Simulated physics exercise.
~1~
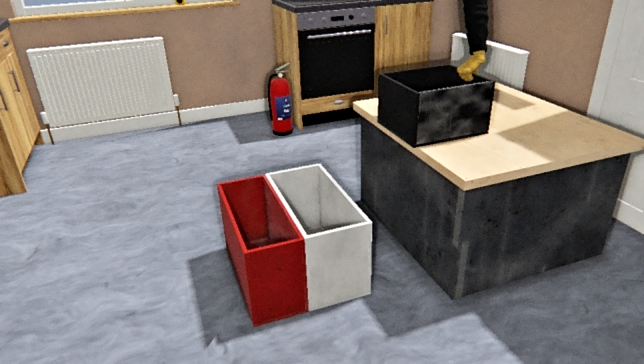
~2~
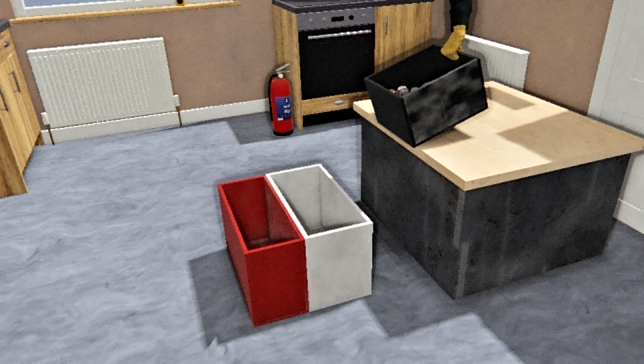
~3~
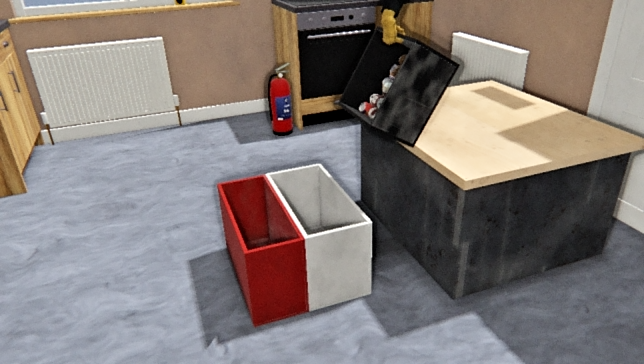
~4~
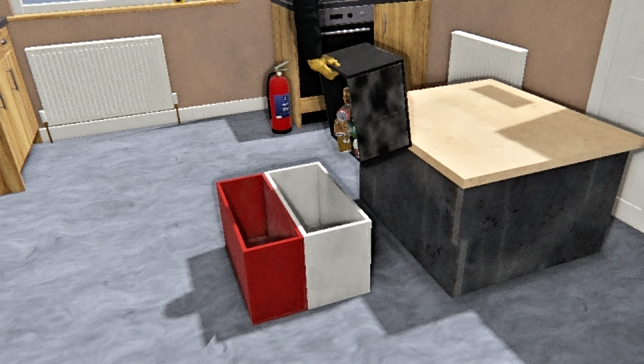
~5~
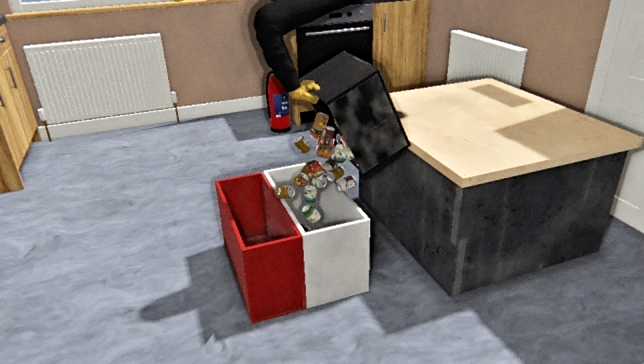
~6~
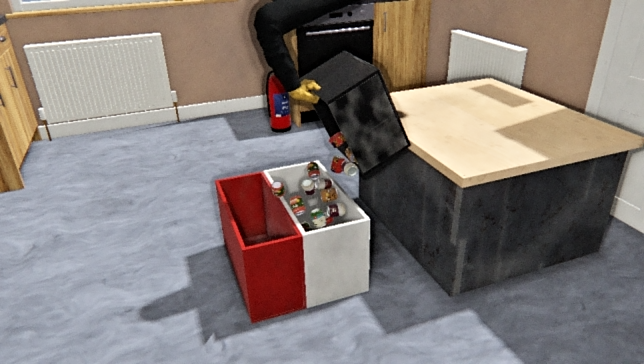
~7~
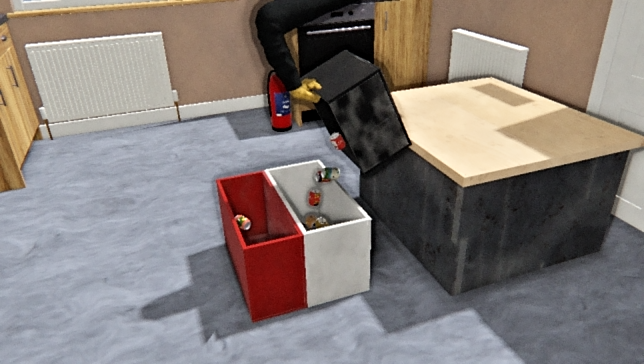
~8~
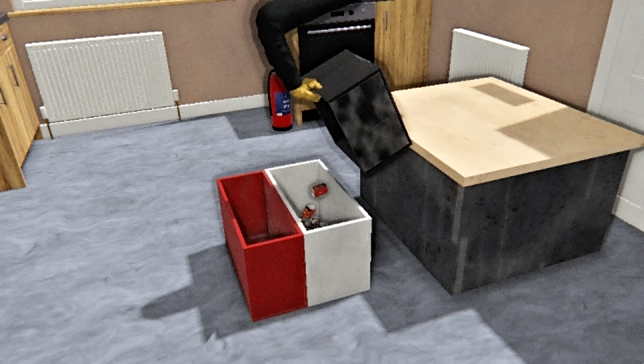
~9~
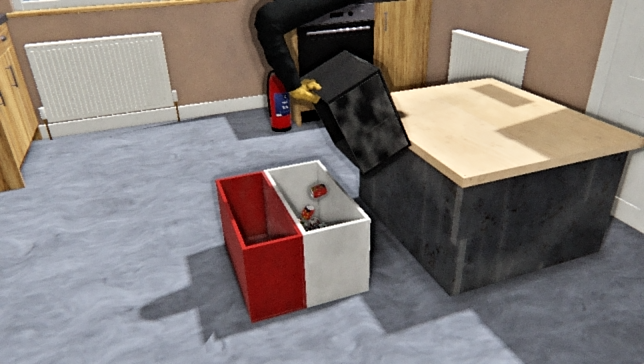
In a kitchen with a grey floor, a gloved hand holds a black crate on a wood-topped bench, with a white box and a red tote standing side by side on the floor to the left. The hand tips the crate toward them, slowly at first, and small cans show inside. The crate swings over the bench's edge until its mouth points downward. A cluster of cans tumbles out, mostly into the white box. The last few drop while the crate stays tilted, and one can shows in the red tote. Finally the crate hangs still, with cans visible in the white box.
